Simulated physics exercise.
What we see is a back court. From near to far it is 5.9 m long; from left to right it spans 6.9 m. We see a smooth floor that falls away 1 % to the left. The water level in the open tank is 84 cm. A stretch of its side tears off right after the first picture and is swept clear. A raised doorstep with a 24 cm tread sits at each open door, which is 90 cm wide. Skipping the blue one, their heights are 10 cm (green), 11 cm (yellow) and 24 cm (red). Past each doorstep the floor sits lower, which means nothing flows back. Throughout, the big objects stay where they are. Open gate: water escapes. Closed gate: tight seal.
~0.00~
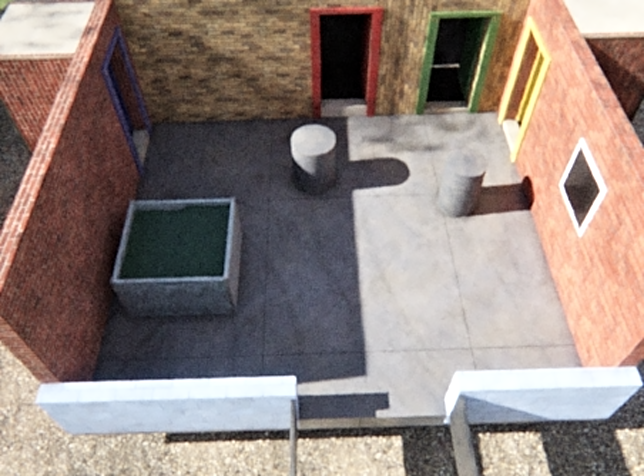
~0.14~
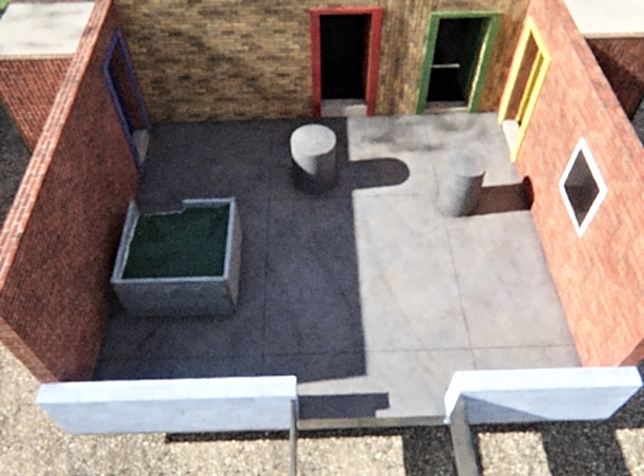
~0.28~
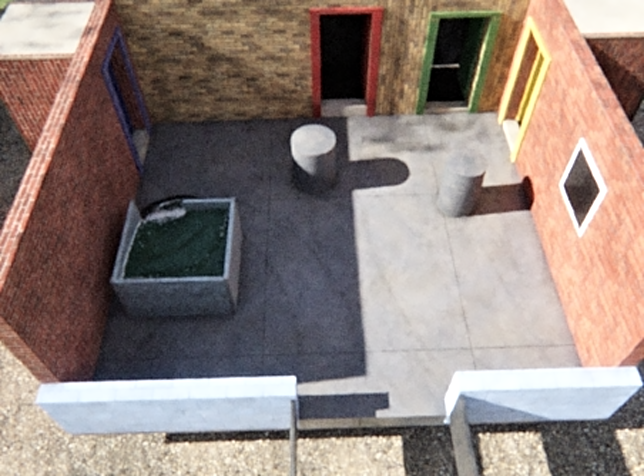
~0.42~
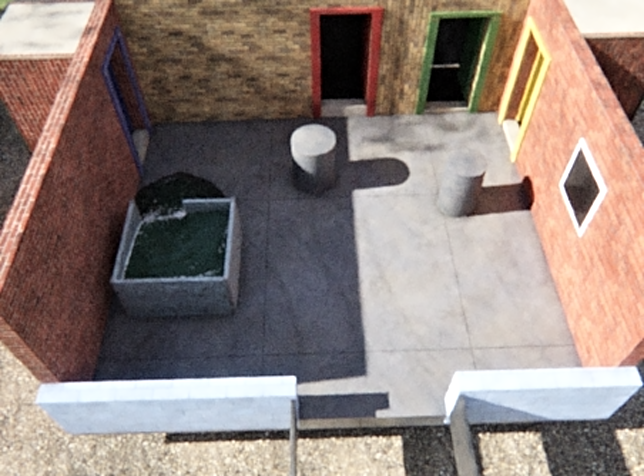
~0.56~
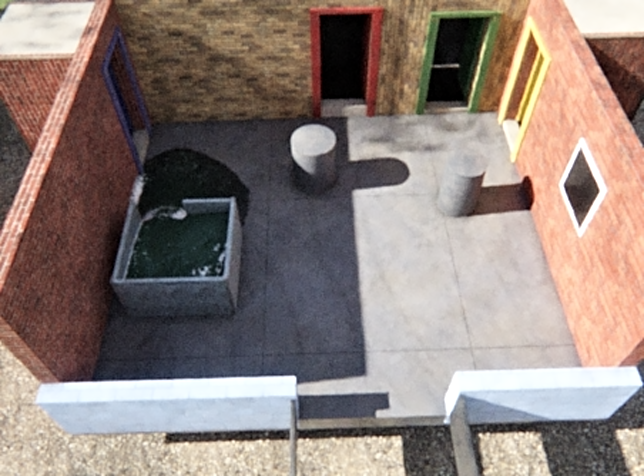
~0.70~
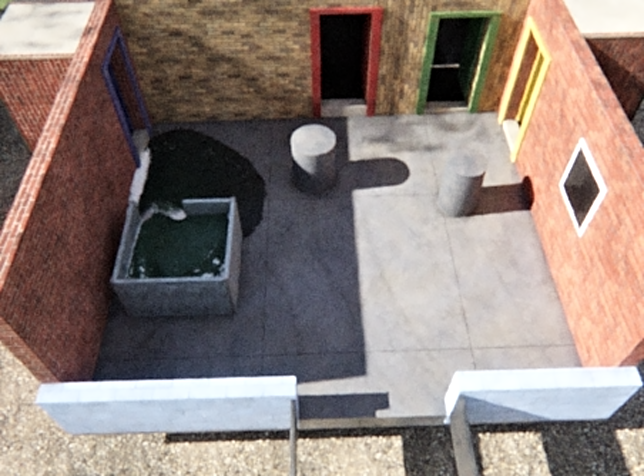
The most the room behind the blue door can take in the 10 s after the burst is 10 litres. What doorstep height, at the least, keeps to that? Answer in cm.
I would say about 23 cm.
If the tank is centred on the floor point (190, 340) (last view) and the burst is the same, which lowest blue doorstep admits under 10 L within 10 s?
A height near 18 cm.
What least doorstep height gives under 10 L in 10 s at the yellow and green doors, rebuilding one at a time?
You'd want some 14.0 cm at yellow and some 9.0 cm at green.
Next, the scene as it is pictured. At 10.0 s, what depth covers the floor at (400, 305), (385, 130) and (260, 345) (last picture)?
Depths in order: 3 / 6 / 2 cm.
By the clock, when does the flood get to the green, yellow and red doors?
Arrival: Green 3.0 s, yellow 3.6 s, red 1.8 s.
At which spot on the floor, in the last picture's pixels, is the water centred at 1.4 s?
The water's centre is at about (187, 224).
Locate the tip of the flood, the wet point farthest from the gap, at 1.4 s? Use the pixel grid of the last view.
Pixel close to (289, 122).
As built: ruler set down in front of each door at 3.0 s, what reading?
Door by door, in centimetres - green 3, yellow 0, red 10, blue 25.
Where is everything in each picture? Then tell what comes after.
Still water, 84 cm deep, in the open tank at (178, 242); the blue door at (131, 112) is dry, in the first picture.
The front is at a hidden place, 0.4 m from the gap on the far side; 0.3 m2 of floor is wet, 84 cm left at the back, in the second picture.
The gap is on the far side, the front 0.9 m out at (173, 200); the back of the open tank holds 83 cm, in the third picture.
Water pours out on the far side and has run 1.4 m, to (170, 178); about 8 cm deep outside, 74 cm at the back, in the fourth picture.
Water pours out on the far side and has run 2.1 m, to (168, 153); about 6 cm deep outside, 72 cm at the back, in the fifth picture.
The front is at (169, 134), 2.6 m from the gap on the far side; 4.7 m2 of floor is wet, 69 cm left at the back; water is at the blue door at (131, 112), in the sixth picture.
After 1.4 s water covers 20 % of the floor, deepest (54 cm) near (162, 126); 17 cm at the blue door, 0 litres in over its 22 cm doorstep.
After 3.0 s water covers 30 % of the floor, deepest (28 cm) near (145, 159); 25 cm at the blue door, 9 litres in over its 22 cm doorstep.
After 10.0 s water covers 95 % of the floor, deepest (9 cm) near (398, 119); 8 cm at the blue door, 13 litres in over its 22 cm doorstep.
At the blue door as built, the water arrived by 0.7 s and peaked near 25 cm at 3.0 s.
With a doorstep of 19.5 cm, 22 litres would have come in within the 10 s; with 26.5 cm, 5 litres. So under 10 litres takes about 23 cm.
